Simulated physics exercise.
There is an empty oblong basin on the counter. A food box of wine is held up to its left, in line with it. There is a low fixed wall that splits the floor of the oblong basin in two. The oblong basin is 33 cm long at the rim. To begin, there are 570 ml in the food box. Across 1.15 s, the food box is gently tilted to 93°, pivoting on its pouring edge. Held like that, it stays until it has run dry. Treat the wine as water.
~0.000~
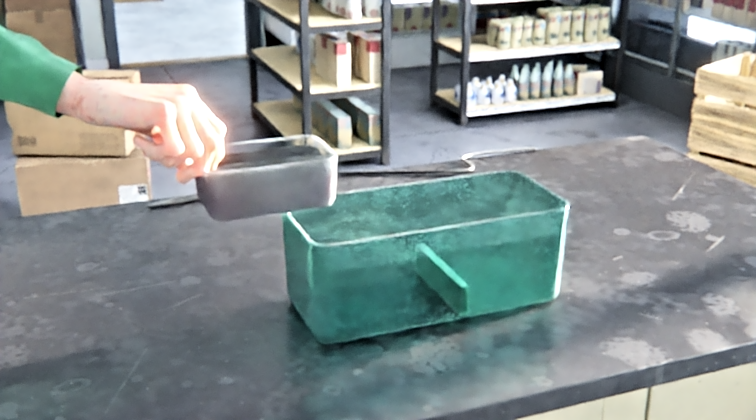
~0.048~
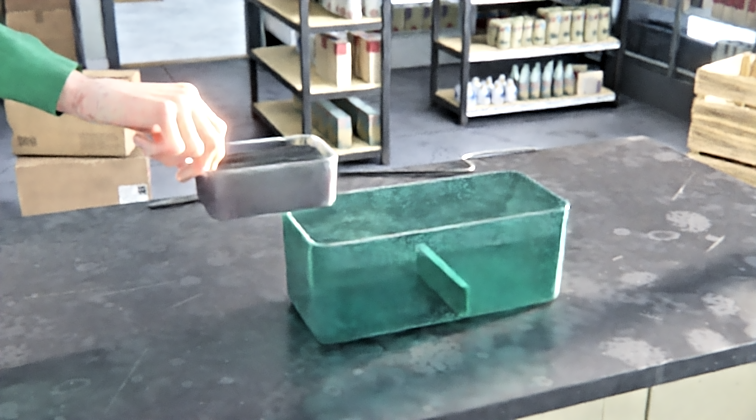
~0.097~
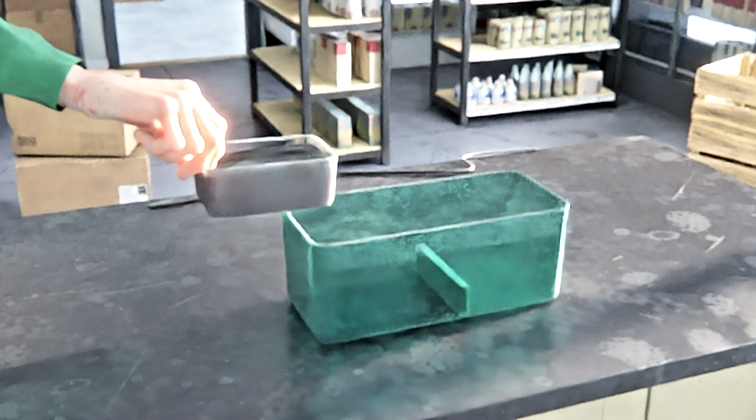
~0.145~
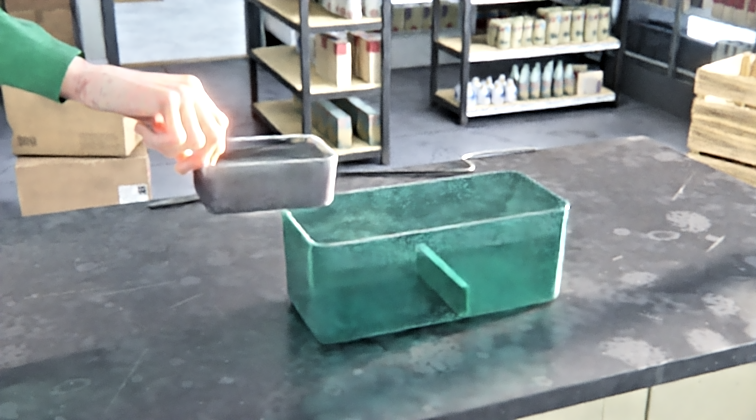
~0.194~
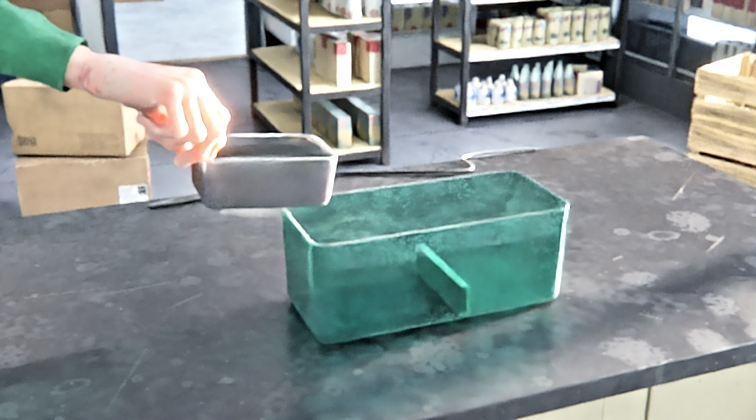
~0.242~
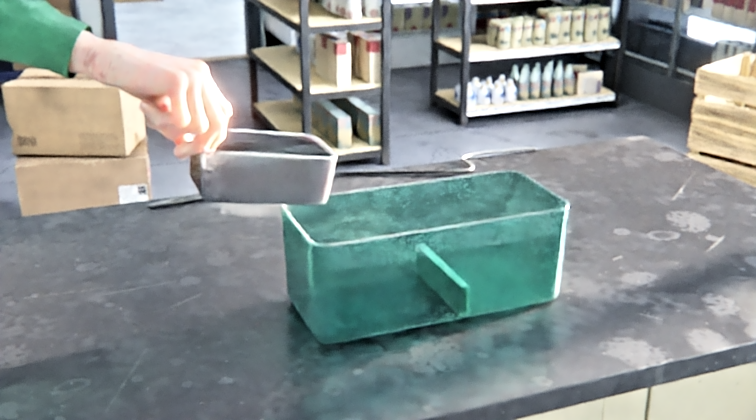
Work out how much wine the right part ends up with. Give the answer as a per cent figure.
I would put it at 7 per cent.
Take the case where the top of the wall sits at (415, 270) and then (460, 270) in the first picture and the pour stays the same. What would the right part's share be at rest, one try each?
Roughly 35 per cent, then 15 per cent.
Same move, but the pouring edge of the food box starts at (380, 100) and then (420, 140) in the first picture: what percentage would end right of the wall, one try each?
I'd expect close to 75 per cent and then close to 90 per cent.
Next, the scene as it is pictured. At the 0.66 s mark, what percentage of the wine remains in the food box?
I'd estimate some 46 % remains.
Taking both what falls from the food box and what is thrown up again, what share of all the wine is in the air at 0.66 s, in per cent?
Close to 36 per cent, I'd say.
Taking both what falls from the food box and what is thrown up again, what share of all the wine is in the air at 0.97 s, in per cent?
6 per cent, roughly.
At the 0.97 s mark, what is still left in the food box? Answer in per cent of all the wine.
Close to 10 percent of the total.
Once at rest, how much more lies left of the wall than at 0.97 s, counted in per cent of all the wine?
Near 12 in a hundred.
By 0.66 s the tilt is 58° and 46 per cent is still to pour, 18 is left of the wall and 0 right of it.
By 0.97 s the tilt is 88° and 9 per cent is still to pour, 80 is left of the wall and 5 right of it.
By 1.30 s the tilt is 93° and 2 per cent is still to pour, 91 is left of the wall and 6 right of it.
By 1.65 s the tilt is 93° and 0 per cent is still to pour, 93 is left of the wall and 7 right of it.
At rest 93 per cent lies left of the wall, 7 right of it and 0 outside.
